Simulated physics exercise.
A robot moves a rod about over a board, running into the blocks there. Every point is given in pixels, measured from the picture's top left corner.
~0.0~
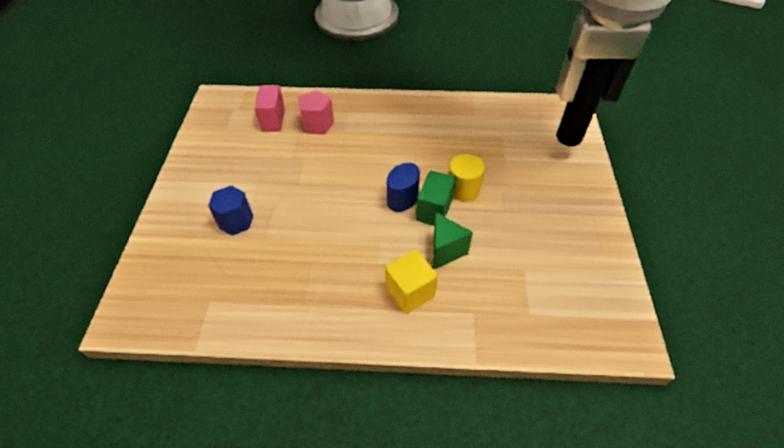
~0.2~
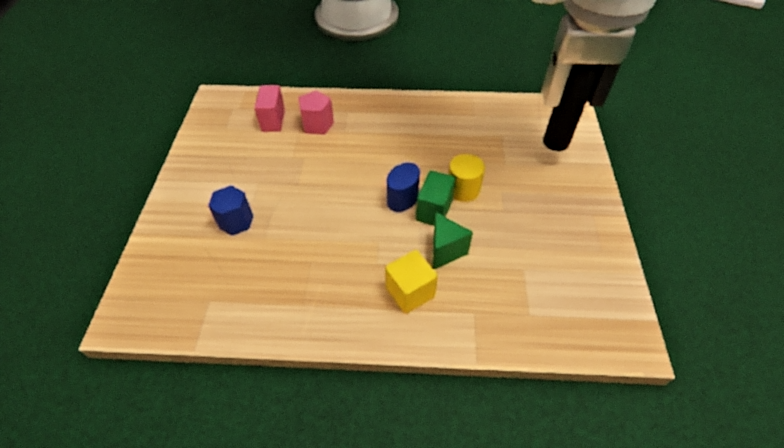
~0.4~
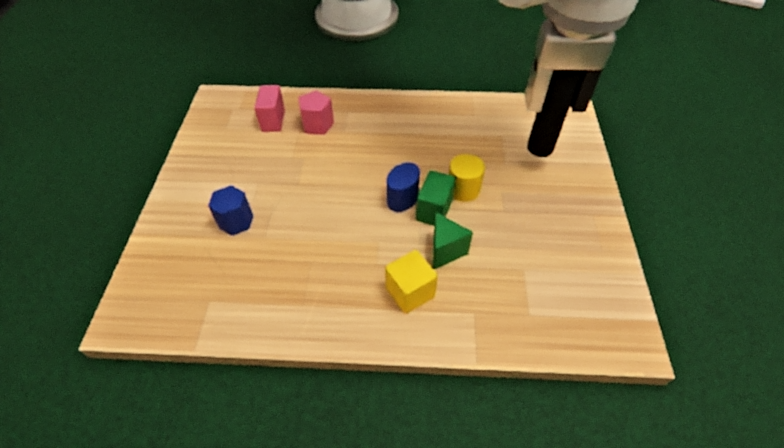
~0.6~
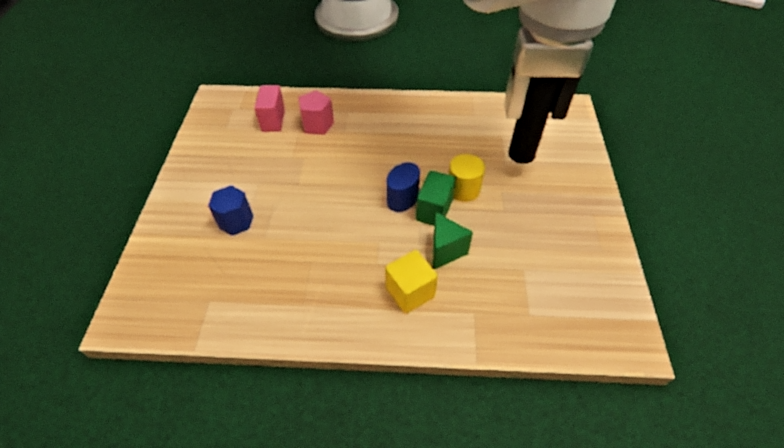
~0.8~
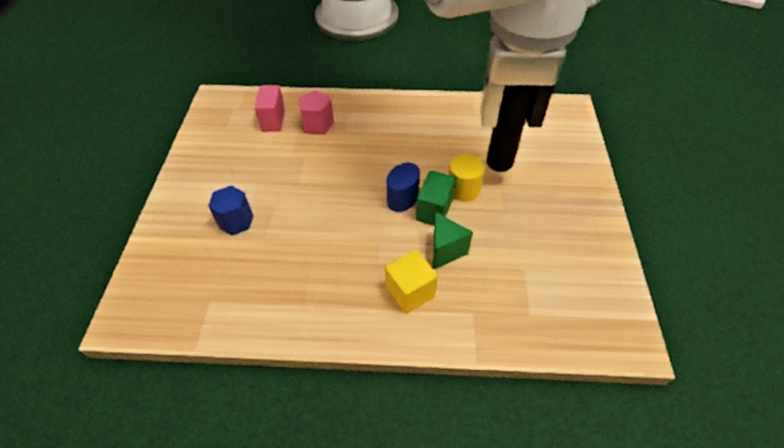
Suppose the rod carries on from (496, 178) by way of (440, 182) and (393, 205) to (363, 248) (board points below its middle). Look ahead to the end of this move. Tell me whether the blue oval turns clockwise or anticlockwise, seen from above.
Answer: With the clock.
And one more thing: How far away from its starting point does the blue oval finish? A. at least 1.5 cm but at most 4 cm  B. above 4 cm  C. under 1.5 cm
I'll go with B - above 4 cm.
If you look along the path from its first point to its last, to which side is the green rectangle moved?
Heads left.
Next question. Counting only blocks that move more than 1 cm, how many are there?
Total: Three-plus.
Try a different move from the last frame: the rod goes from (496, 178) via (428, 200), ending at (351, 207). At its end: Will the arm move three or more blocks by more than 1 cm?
Final answer: Yes.
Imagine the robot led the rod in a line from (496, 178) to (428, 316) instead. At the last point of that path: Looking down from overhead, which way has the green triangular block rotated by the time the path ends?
From above, the green triangular block will be seen to turn clockwise.
On the path given first. One third of the way, rod (442, 167); blue oval (400, 175); green rectangle (419, 209); yellow circular block (433, 181).
Two thirds of the way, rod (393, 191); blue oval (363, 196); green rectangle (414, 231); yellow circular block (419, 199).
At the end, rod (362, 234); blue oval (323, 223), turned 65° clockwise; yellow square piece in place; green rectangle (414, 231); yellow circular block (419, 199).
